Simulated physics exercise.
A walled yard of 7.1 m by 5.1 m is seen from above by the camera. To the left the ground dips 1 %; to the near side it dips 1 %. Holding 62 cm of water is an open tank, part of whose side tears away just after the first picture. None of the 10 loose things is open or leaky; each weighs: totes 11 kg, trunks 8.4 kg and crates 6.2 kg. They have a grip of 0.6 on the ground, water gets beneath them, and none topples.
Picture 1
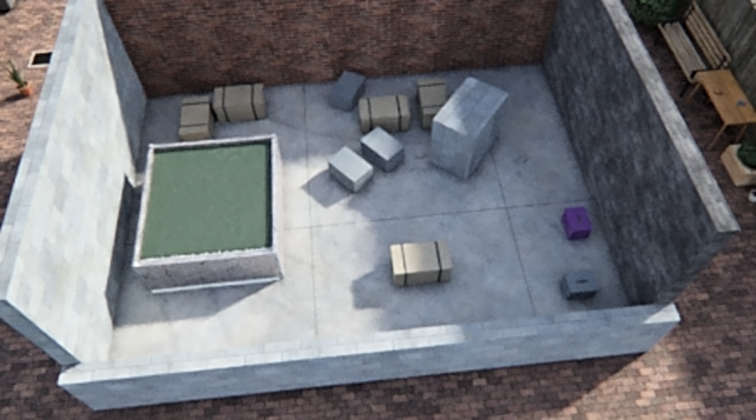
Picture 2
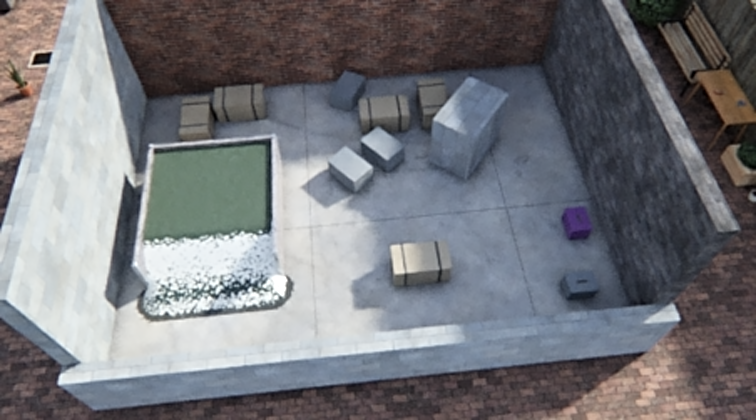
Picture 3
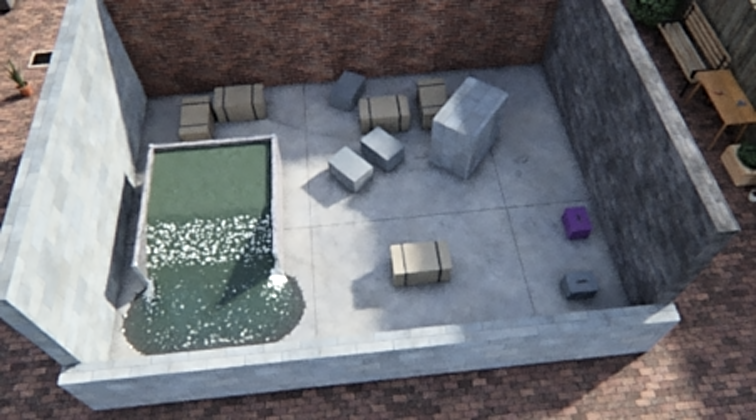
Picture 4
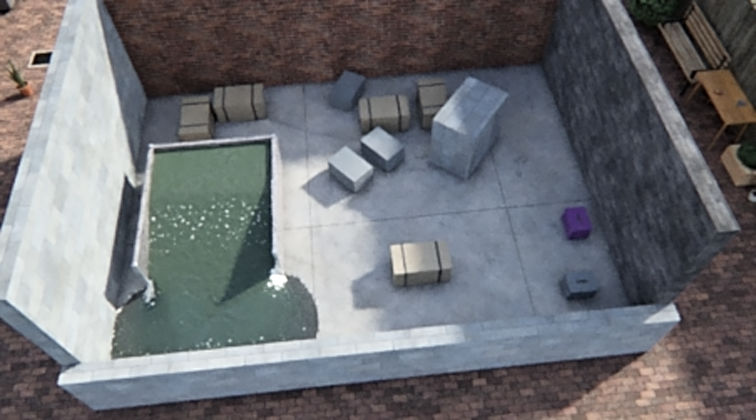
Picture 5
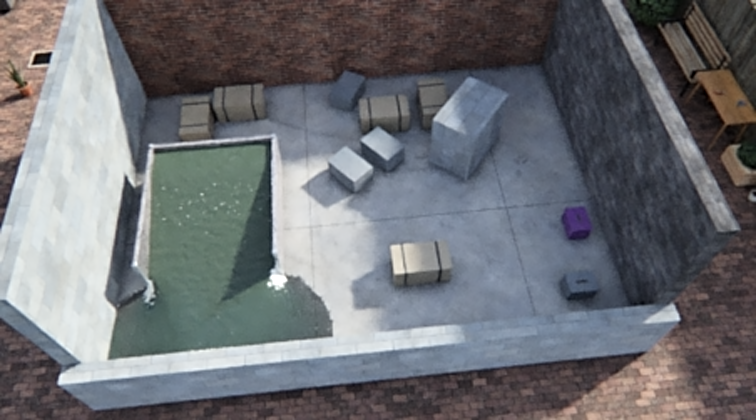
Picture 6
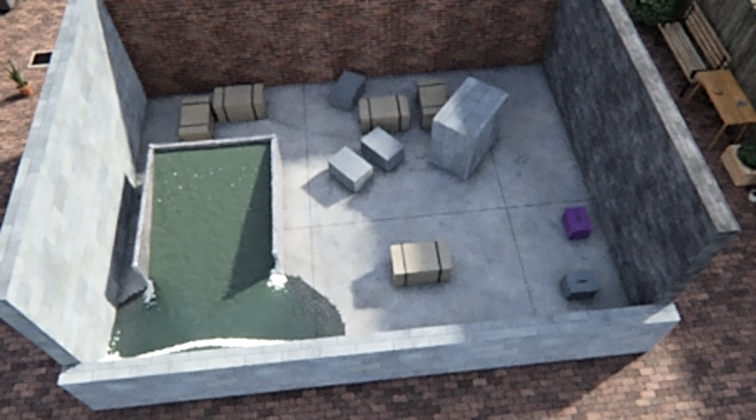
A walled concrete yard, bordered by brick paving, is seen from high above by a still camera. A rectangular tank of dark green water stands at left, with tan strapped trunks and grey crates toward the back, another trunk near the centre, and a purple tote at right. The tank's near side gives way, and foaming water pours out, spreading along the near wall and creeping rightward while the boxes stay still.
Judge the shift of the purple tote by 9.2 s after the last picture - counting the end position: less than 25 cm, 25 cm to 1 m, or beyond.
The purple tote goes a long way.
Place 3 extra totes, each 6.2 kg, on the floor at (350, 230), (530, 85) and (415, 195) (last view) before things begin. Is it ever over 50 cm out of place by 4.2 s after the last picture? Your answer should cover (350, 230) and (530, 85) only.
Below the mark, below the mark.
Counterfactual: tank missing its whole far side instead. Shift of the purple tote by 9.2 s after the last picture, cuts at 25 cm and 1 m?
So the purple tote keeps its position.
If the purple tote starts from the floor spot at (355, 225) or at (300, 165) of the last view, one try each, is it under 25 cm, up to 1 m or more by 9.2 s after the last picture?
Well, it scarcely moves on the first try and scarcely moves on the second.
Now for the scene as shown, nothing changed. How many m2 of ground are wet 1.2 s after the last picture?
My estimate is roughly 12 m2.
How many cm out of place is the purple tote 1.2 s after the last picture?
Roughly 0 cm by then.
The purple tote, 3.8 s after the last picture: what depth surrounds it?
Roughly 12 cm deep.
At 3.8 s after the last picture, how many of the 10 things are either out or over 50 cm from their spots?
By that point, 3.
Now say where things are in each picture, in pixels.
In the first frame, the purple tote at (579, 218) rests on the ground; water covers 3.7 m2; 0 of 10 have shifted.
In the second frame, the purple tote at (579, 218) rests on the ground; 4.7 m2 under water; 0 of 10 have shifted.
In the third frame, the purple tote at (579, 218), on the bottom; 5.9 m2 under water; 0 of 10 have shifted.
In the fourth frame, the purple tote at (579, 218), on the bottom; water covers 7.0 m2; 0 of 10 have shifted.
In the fifth frame, the purple tote at (579, 218) rests on the ground; water covers 7.2 m2; 0 of 10 have shifted.
In the sixth frame, the purple tote at (579, 218), on the bottom; water covers 7.4 m2; 0 of 10 have shifted.
Then, 1.2 s after the last picture the purple tote is near (579, 218), 0.0 m from its start, aground; 0 afloat.
Then, 3.8 s after the last picture the purple tote is near (566, 143), 1.4 m from its start, afloat; 3 afloat.
Then, 6.2 s after the last picture the purple tote is near (532, 75), 3.0 m from its start, aground; 8 afloat.
Then, 9.2 s after the last picture the purple tote is near (523, 70), 3.1 m from its start, aground; 8 afloat.
